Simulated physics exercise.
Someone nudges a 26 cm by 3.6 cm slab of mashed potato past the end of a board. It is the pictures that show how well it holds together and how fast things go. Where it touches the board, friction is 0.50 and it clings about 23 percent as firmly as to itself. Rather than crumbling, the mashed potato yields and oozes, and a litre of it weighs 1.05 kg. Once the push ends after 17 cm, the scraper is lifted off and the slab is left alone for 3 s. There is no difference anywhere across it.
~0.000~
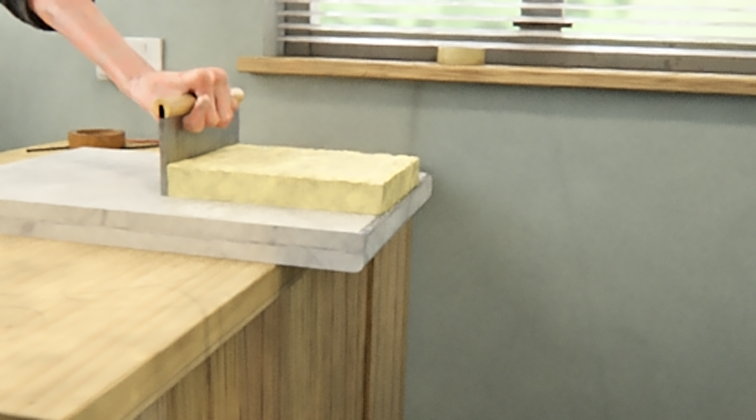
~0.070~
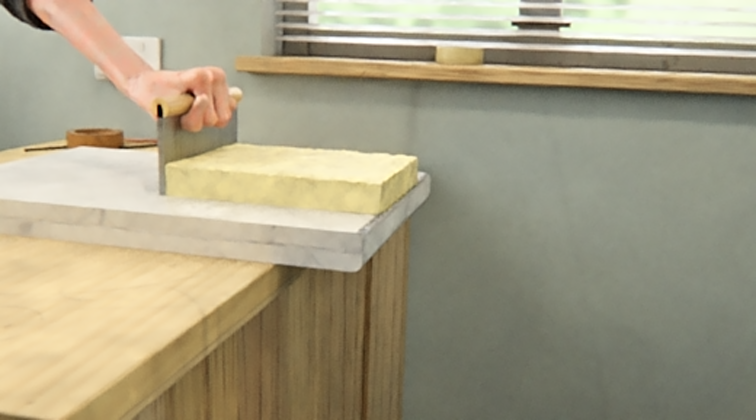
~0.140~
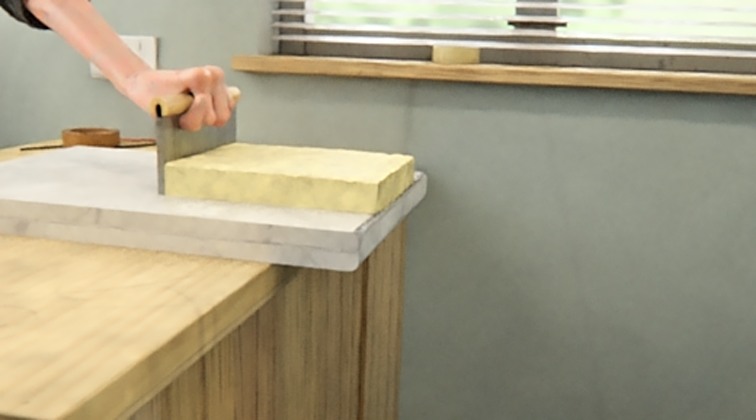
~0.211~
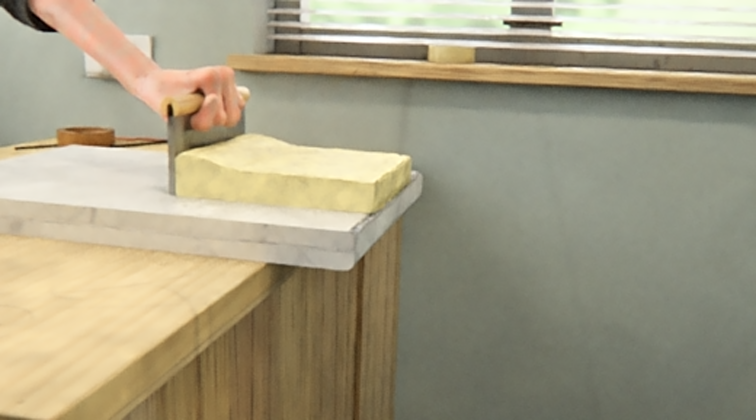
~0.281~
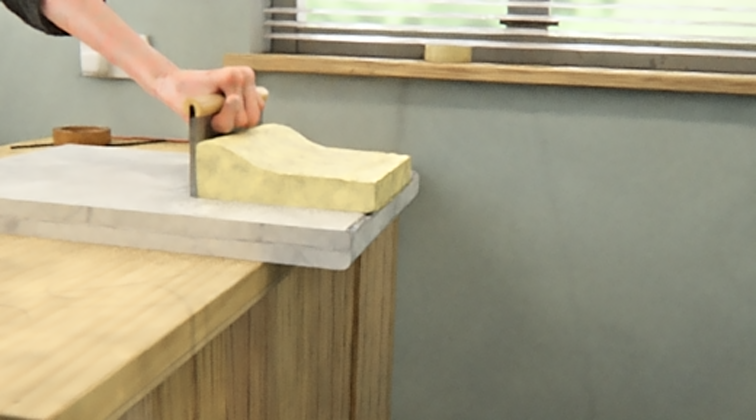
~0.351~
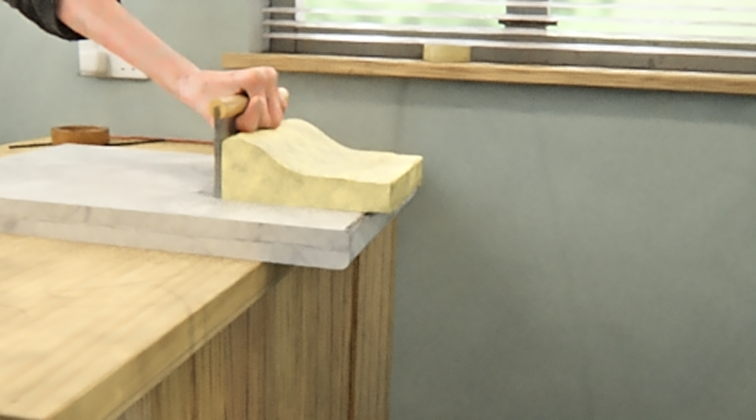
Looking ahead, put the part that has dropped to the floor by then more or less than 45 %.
By the end it is short of 45 per cent.
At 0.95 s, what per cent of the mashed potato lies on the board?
It works out at roughly 50 percent.
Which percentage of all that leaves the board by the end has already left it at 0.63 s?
About 100 out of 100.
After 0.63 s, 52 % lies on the board and 0 % has fallen.
After 0.95 s, 52 % lies on the board and 40 % has fallen.
After 1.28 s, 52 % lies on the board and 40 % has fallen.
After 1.60 s, 52 % lies on the board and 40 % has fallen.
After 3.60 s, 52 % lies on the board and 40 % has fallen.
